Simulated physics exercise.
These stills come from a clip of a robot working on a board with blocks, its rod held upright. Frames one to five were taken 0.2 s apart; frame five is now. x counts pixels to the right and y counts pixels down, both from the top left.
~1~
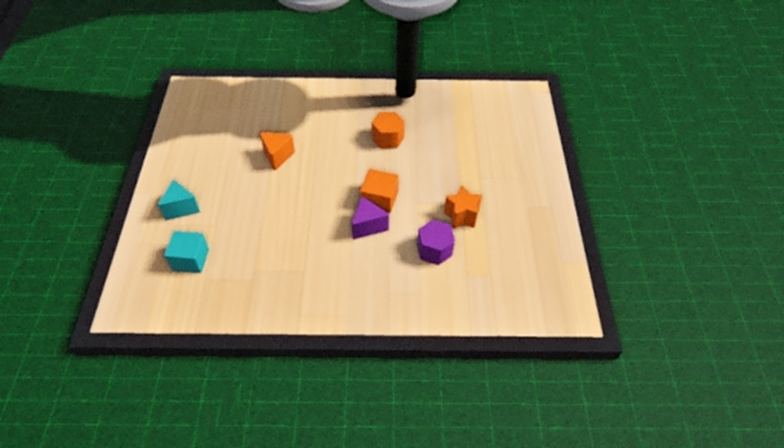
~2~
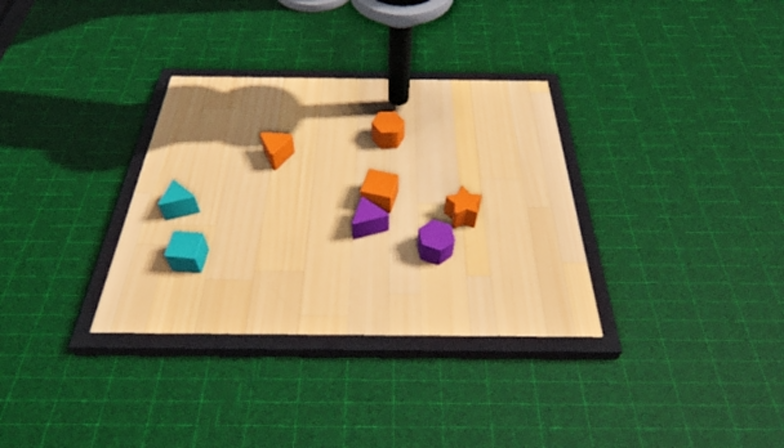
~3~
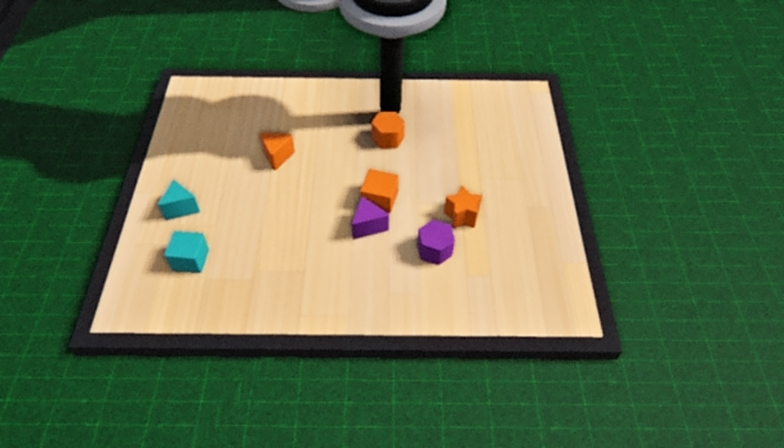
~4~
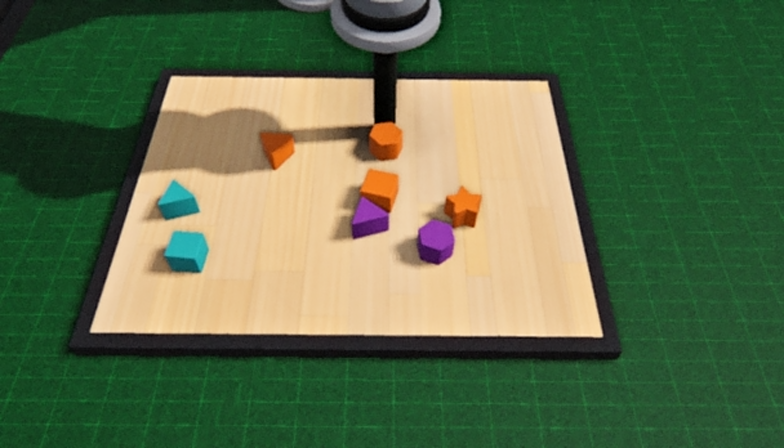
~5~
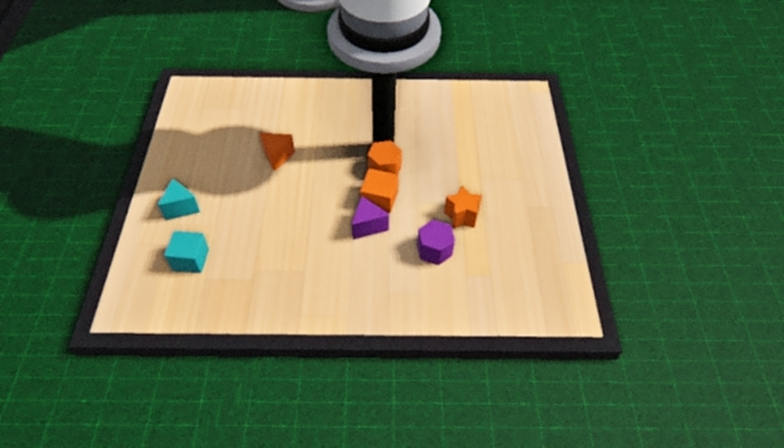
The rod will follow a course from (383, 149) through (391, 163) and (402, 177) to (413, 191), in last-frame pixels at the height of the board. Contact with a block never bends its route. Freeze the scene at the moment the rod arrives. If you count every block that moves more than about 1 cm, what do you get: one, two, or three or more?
The number will come to 3 or more.
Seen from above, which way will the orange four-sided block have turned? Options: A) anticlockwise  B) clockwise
The one that fits is B, clockwise.
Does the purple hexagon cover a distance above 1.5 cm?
No, that is not how it ends up.
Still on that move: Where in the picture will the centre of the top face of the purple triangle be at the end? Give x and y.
My prediction: (354, 227).
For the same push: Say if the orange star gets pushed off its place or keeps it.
That block stays in place.
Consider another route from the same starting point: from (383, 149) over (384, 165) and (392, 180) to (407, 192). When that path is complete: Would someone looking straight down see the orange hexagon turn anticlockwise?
Answer: No.
On the path given first. Halfway along, rod at (397, 164); purple triangle at (365, 217), turned 15° anticlockwise; orange four-sided block at (374, 196); orange hexagon at (389, 174), turned 35° clockwise.
At the end, rod at (414, 184); purple triangle at (354, 227); orange four-sided block at (372, 209), turned 35° clockwise; orange hexagon at (398, 193), turned 60° clockwise; purple hexagon in place; orange star in place.
